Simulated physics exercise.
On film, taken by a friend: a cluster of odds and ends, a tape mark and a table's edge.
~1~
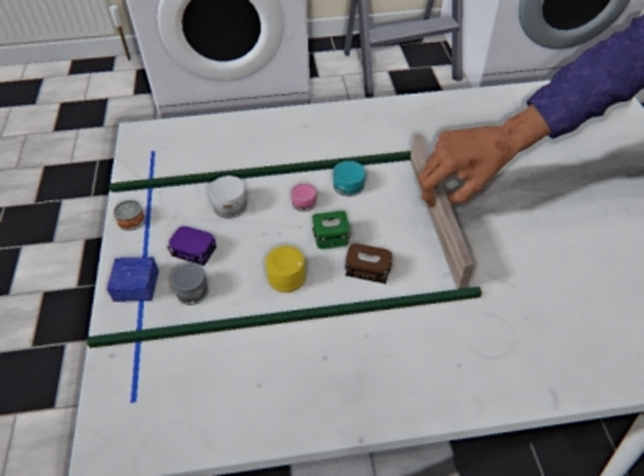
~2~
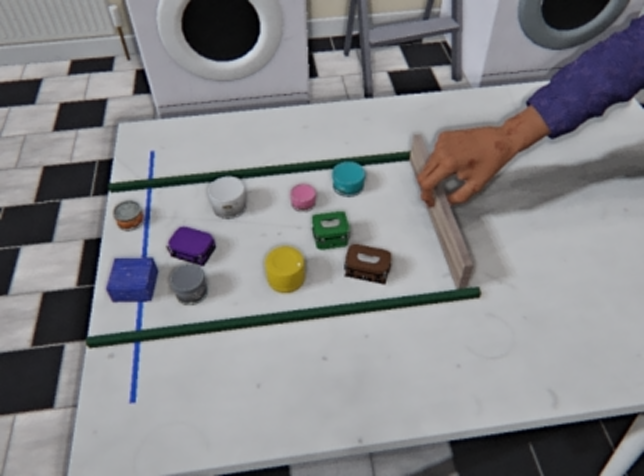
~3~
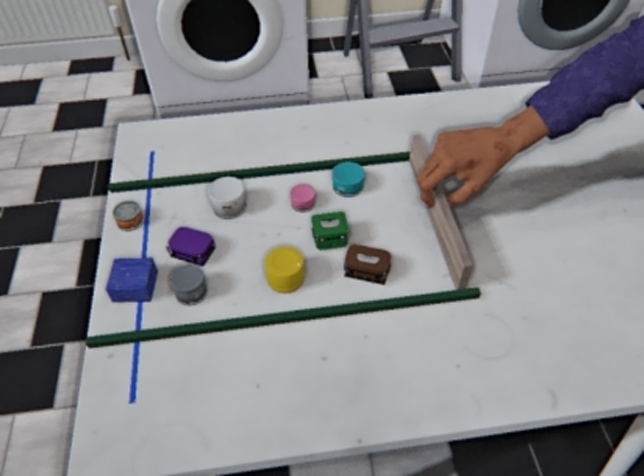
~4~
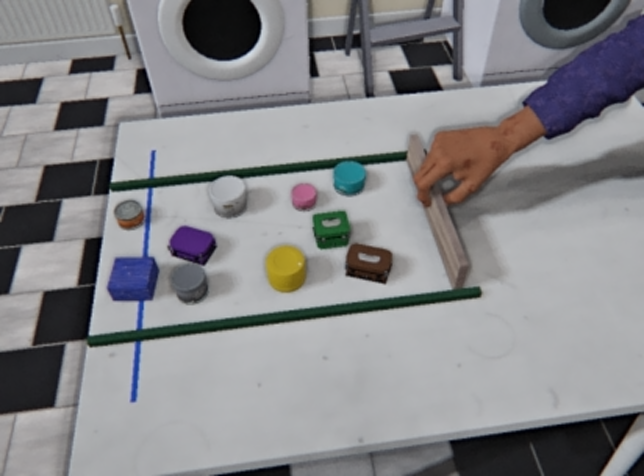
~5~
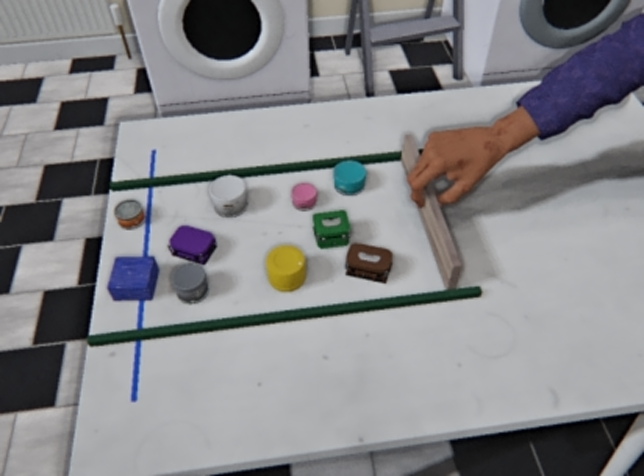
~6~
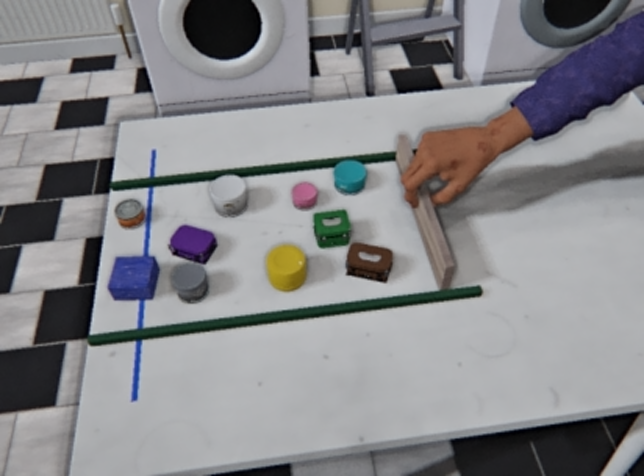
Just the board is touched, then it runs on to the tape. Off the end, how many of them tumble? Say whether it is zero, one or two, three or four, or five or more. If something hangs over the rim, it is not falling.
At least five are gone.
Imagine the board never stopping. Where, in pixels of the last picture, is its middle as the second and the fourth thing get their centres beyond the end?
I'd say close to (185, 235), then close to (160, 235).
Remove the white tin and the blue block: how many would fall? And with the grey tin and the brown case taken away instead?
The counts: 3 and 3.
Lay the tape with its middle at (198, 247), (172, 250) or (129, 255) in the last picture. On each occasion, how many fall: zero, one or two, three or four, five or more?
In order: None at all, either three or four, 5 or more.
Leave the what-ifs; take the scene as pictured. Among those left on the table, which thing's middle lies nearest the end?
The white tin is foremost.
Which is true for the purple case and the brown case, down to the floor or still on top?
In the end the purple case ends up below, the brown case stays where it is.
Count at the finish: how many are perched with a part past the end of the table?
I'd put it at 1.
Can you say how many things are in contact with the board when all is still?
That makes 4.
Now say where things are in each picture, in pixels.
In the first picture, orange pot (129, 215); blue block (133, 279); grey tin (190, 284); board (438, 206); tape (145, 254).
In the second picture, blue block (133, 280); purple case (192, 246).
In the third picture, grey tin (189, 285); white tin (228, 198).
In the fourth picture, orange pot (130, 215); yellow lid (286, 269).
In the fifth picture, blue block (134, 278); pink tin (304, 197).
In the sixth picture, orange pot (130, 214); blue block (134, 278); grey tin (191, 283); board (422, 207); tape (146, 253).
Early on, none off yet; orange pot at rest near (130, 214); blue block at rest near (134, 278); grey tin at rest near (191, 283).
A while later, none off yet; orange pot at rest near (130, 214); blue block travelled a little near (111, 277); grey tin travelled well along near (131, 300).
Finally, the number that fall off is five or more; lost, yellow lid, purple case, grey tin, blue block and orange pot.
